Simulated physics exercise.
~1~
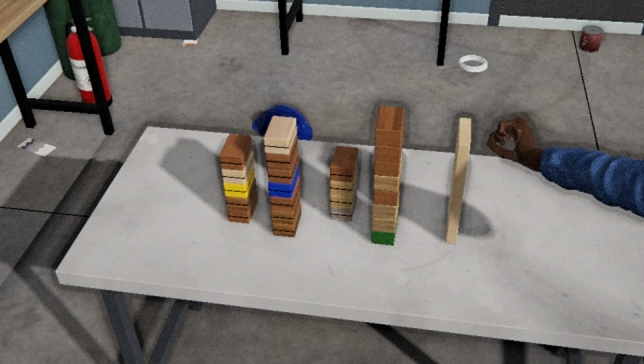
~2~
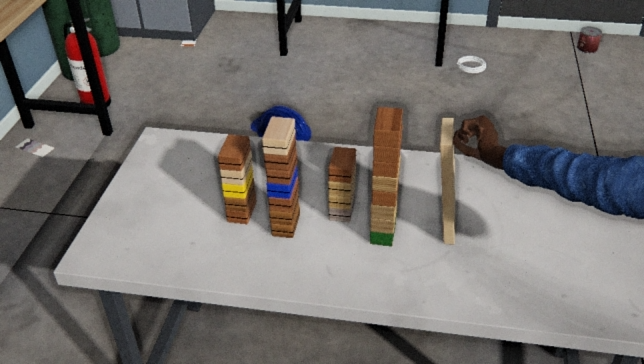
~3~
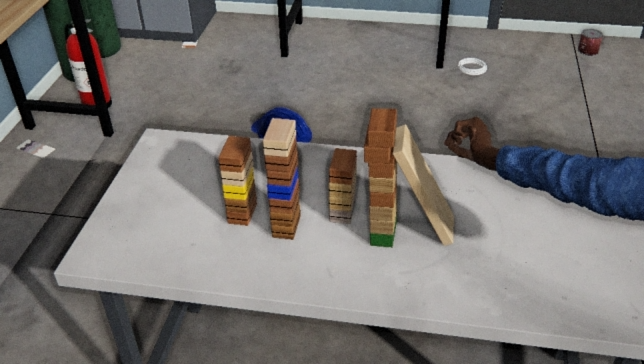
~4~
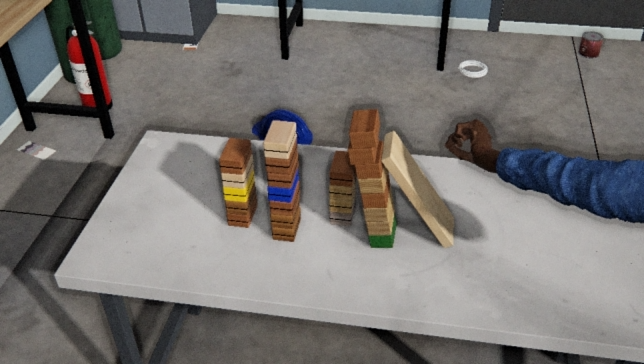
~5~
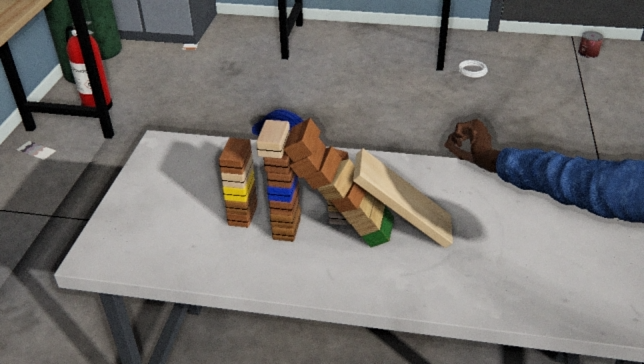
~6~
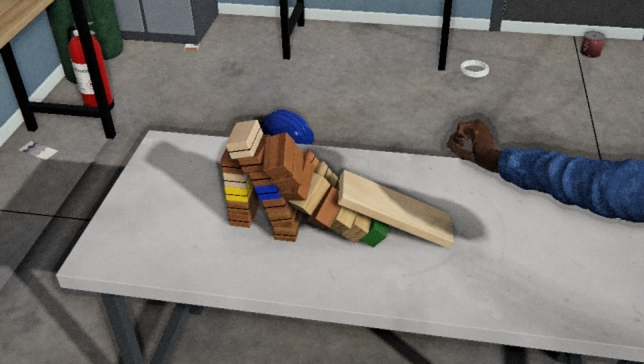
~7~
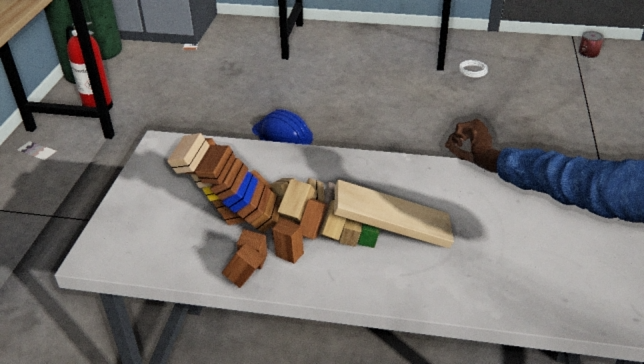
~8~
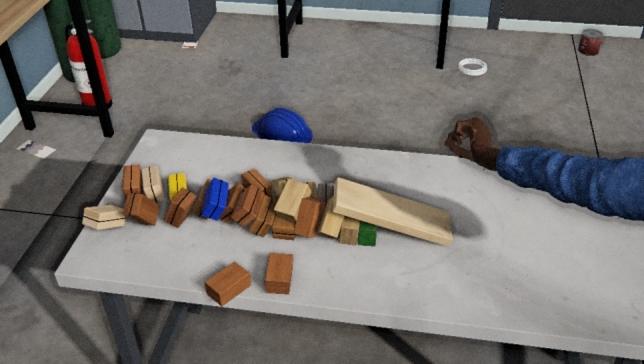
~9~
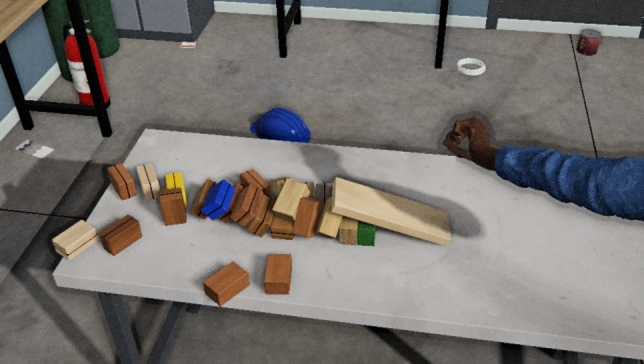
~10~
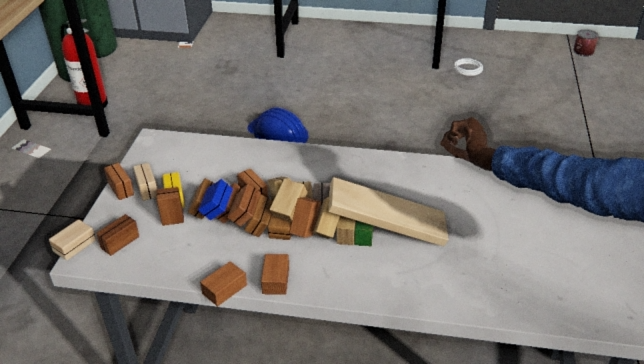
The footage shows a hand beside a row of wooden block stacks on a table as an upright board tips left into the nearest one, toppling the stacks in turn, until the board and blocks, including blue, green and yellow ones, lie strewn across the tabletop.
